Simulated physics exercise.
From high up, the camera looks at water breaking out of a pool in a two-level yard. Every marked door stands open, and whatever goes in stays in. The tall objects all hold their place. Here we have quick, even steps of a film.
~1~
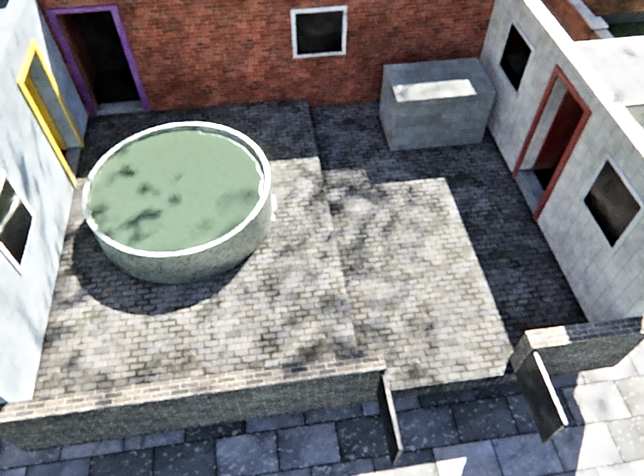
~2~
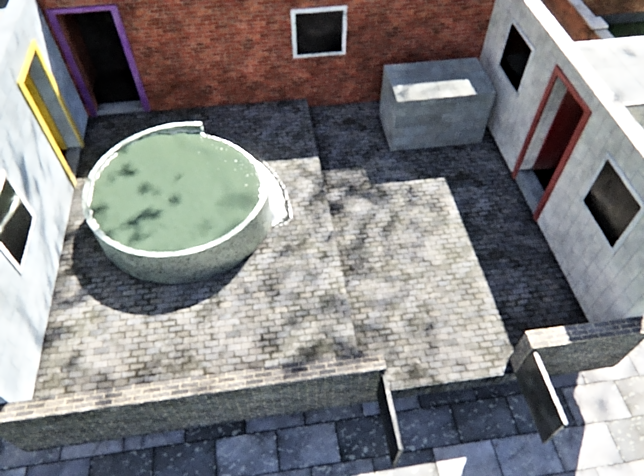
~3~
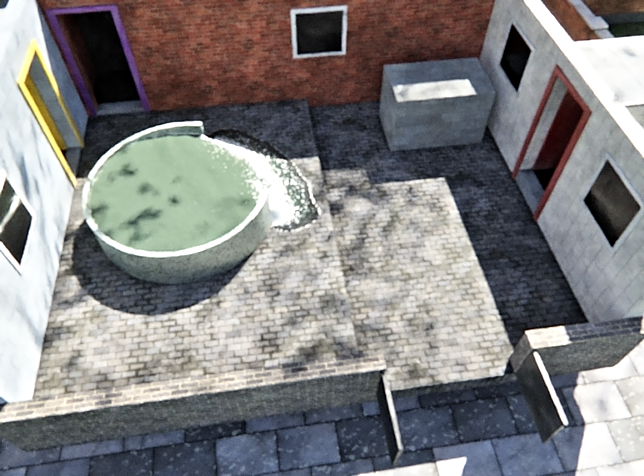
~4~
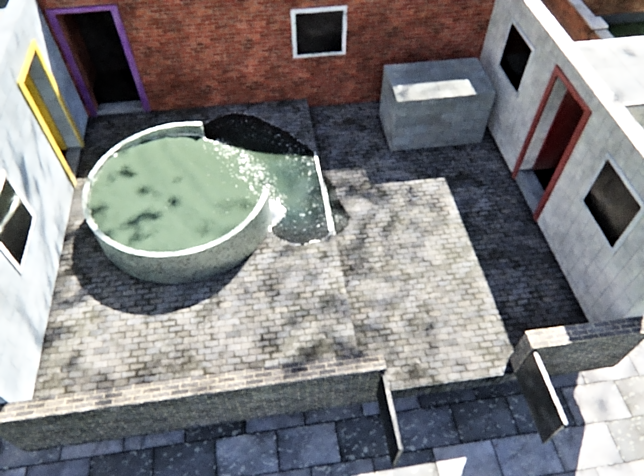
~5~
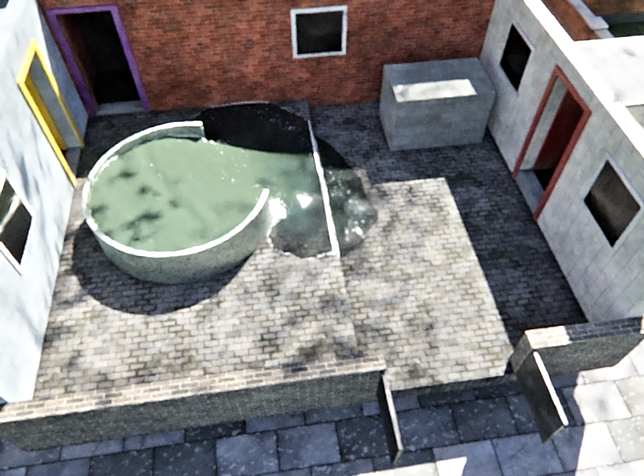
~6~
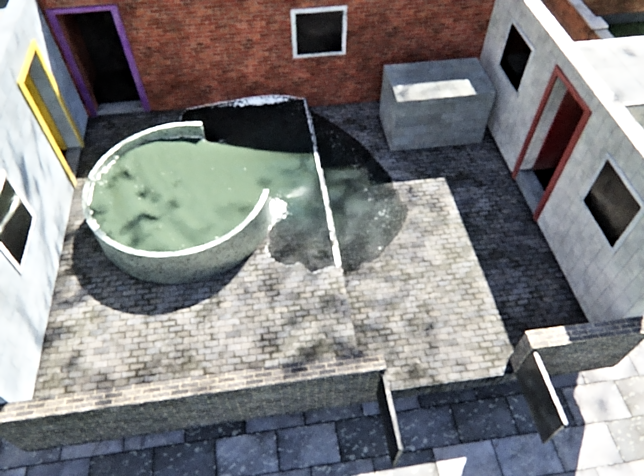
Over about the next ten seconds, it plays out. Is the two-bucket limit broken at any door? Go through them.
Result: I predict the purple door will remain at two buckets or below; I predict the red door will remain at two buckets or below; I predict the yellow door will remain at two buckets or below.
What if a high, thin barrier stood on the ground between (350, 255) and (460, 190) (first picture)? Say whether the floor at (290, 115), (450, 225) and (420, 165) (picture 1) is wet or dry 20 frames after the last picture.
One after the other: Wet, free of water, awash.
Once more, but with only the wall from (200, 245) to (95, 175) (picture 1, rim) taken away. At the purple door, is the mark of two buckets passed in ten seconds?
From what I can tell, purple overshoots.
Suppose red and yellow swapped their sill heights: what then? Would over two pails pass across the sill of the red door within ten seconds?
If you ask me, red door overflows.
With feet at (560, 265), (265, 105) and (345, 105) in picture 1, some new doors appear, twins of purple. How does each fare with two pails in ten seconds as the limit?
In sequence: Exceeds it, exceeds it, exceeds it.
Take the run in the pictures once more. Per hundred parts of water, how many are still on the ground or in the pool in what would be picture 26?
Estimate: 100 per cent.
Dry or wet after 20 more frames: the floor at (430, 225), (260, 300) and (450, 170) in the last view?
First spot inundated, second not wet, third inundated.
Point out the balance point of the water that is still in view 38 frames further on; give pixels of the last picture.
Close to (376, 208).
A moment on, water covers 40 % of the floor; the purple door not reached, the red door not reached, the yellow door not reached.
Next, water covers 50 % of the floor; the purple door wet at the sill, nothing in, the red door wet at the sill, nothing in, the yellow door not reached.
Then, water covers 55 % of the floor; the purple door wet at the sill, nothing in, the red door wet at the sill, nothing in, the yellow door not reached.
Later, water covers 70 % of the floor; the purple door wet at the sill, nothing in, the red door under two buckets in, the yellow door wet at the sill, nothing in.
In the end, water covers 75 % of the floor; the purple door wet at the sill, nothing in, the red door under two buckets in, the yellow door wet at the sill, nothing in.
